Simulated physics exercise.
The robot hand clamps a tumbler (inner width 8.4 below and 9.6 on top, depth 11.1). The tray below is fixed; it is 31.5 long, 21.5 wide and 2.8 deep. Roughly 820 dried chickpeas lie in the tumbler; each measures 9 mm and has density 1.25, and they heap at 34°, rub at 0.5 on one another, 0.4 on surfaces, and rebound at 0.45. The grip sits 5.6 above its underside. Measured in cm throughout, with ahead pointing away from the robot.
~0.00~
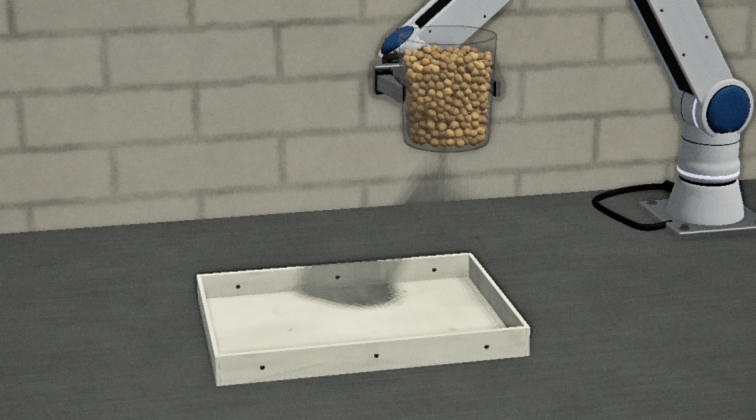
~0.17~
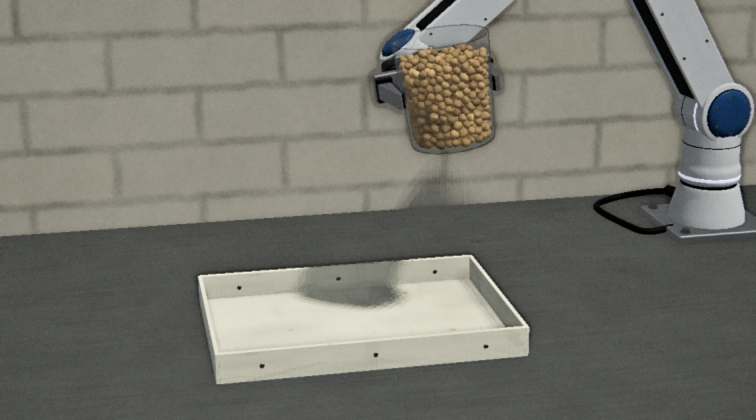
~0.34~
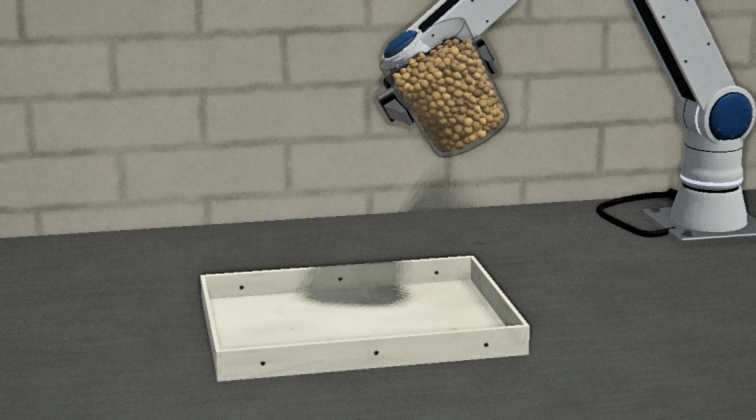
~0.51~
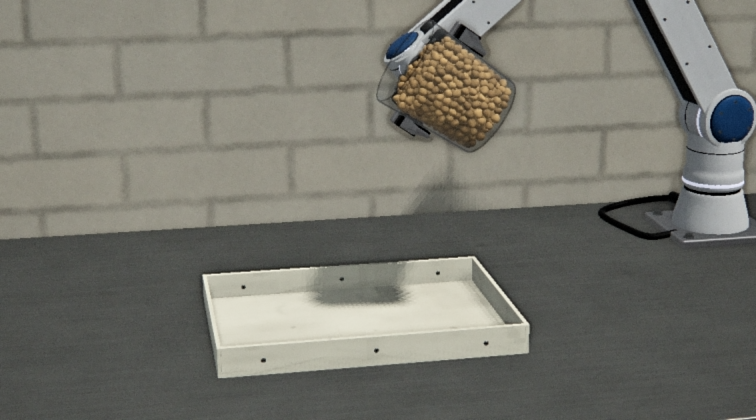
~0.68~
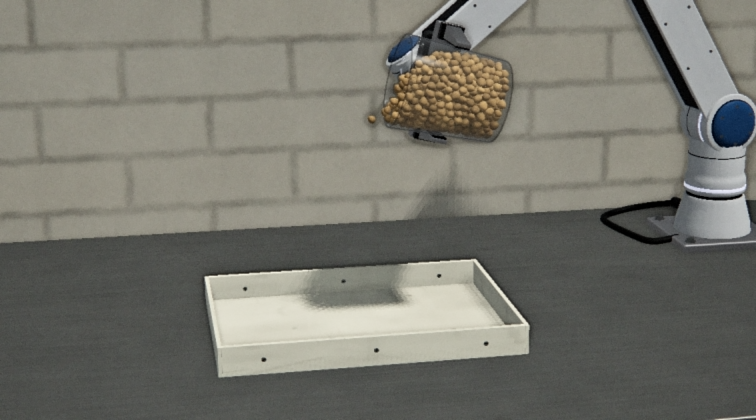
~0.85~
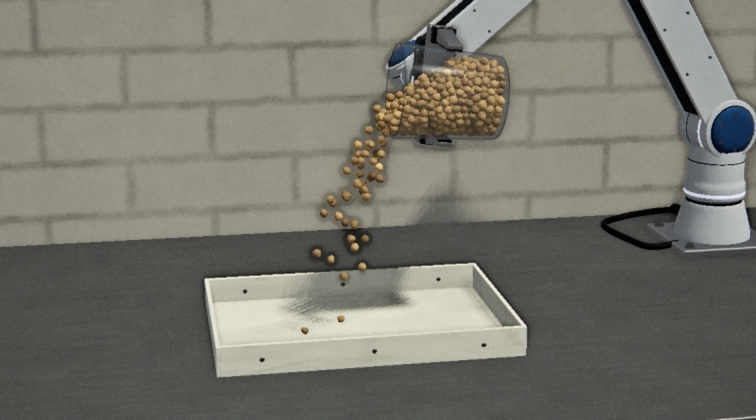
Robot arm tilting a clear tumbler of dried chickpeas leftward until they pour in a loose stream toward a shallow white tray.
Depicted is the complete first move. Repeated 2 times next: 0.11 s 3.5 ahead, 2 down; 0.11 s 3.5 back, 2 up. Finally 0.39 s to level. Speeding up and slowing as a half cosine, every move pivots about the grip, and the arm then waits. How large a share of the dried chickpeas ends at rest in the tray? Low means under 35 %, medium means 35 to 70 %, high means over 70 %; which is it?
It is medium.
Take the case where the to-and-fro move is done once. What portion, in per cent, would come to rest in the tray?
In that case some 40 per cent.
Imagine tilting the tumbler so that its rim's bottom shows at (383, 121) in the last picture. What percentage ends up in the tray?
30 %.
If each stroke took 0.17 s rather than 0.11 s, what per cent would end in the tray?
In that case about 45 in a hundred.
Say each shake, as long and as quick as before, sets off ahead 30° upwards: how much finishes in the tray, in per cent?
You'd expect near 80 percent of it there.
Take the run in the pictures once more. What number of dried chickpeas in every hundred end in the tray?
55 per cent or thereabouts.
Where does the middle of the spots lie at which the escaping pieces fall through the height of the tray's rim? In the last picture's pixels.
Look at roughly (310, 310) in the last picture.
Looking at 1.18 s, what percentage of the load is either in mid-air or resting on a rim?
I'd reckon close to 15 per cent.
By 1.18 s, tilted 84° forward, highest piece 25 above the table; 530 in the tumbler, 167 in the tray, 121 in flight or on a rim.
By 1.51 s, tilted 32° forward, highest piece 29 above the table; 448 in the tray, 351 in the tumbler, 5 on the table or floor, 14 in flight or on a rim.
By 1.88 s, level, highest piece 27 above the table; 463 in the tray, 349 in the tumbler, 6 on the table or floor.
By 2.93 s, level, highest piece 27 above the table; 463 in the tray, 349 in the tumbler, 6 on the table or floor.
Final count, 463 in the tray, 349 in the tumbler, 6 on the table or floor. That is 57 % in the tray.
